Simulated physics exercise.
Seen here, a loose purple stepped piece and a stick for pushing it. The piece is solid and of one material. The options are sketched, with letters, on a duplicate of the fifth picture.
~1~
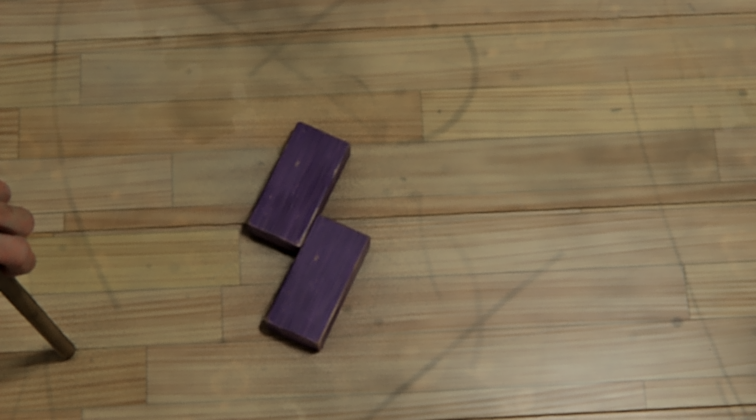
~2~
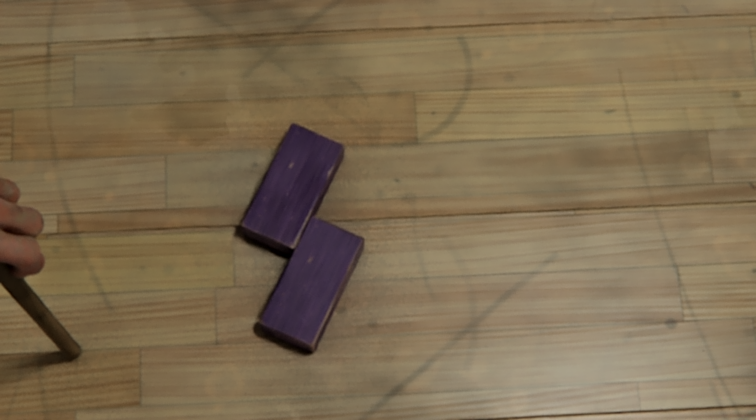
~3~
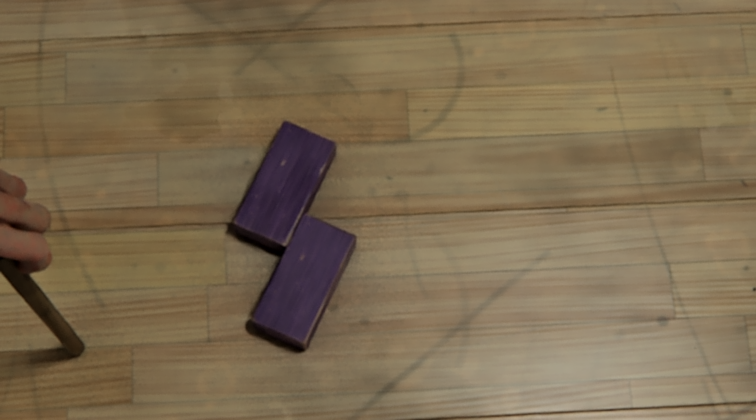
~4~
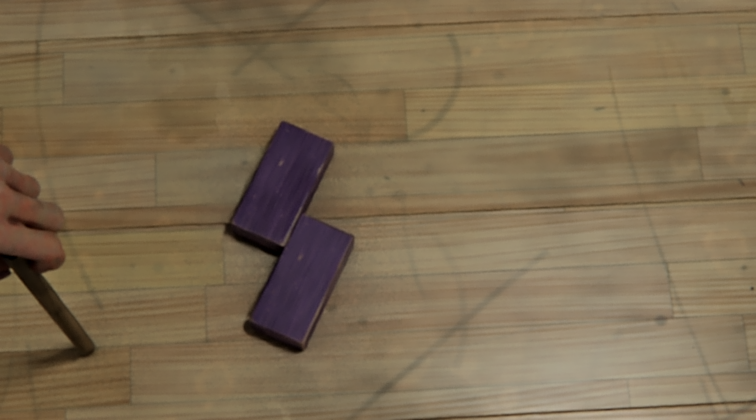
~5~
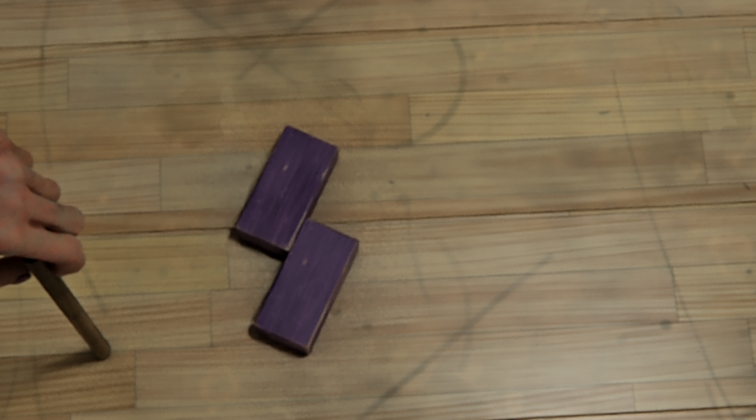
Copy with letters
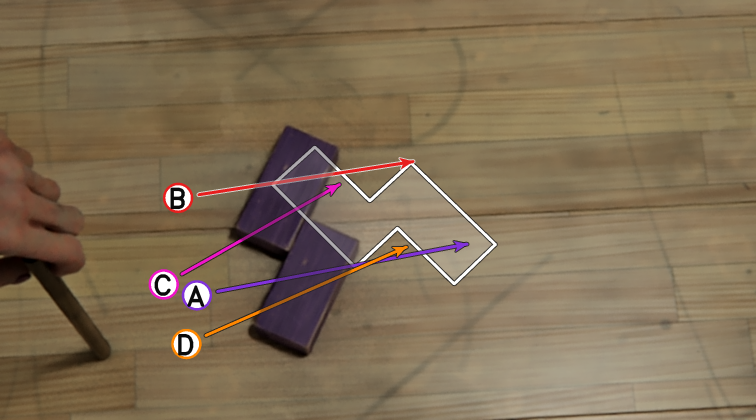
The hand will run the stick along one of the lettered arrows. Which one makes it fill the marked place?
The stick should follow D.
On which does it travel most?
A.
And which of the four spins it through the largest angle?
That is A.
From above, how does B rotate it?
Clockwise.
On the marked copy, A from (218, 291) to (467, 244); B from (199, 195) to (413, 162); C from (182, 274) to (339, 185); D from (206, 336) to (406, 247).
Taking D. A third of the way, foot of the stick (280, 304), piece (290, 189).
Two thirds of the way, foot of the stick (353, 270), piece (310, 194).
When it is over, foot of the stick (406, 248), piece (336, 197); it fills the outline.
As for the rest, A leaves the piece out of the outline, at (365, 201); B leaves the piece out of the outline, at (367, 210); C leaves the piece out of the outline, at (406, 160).
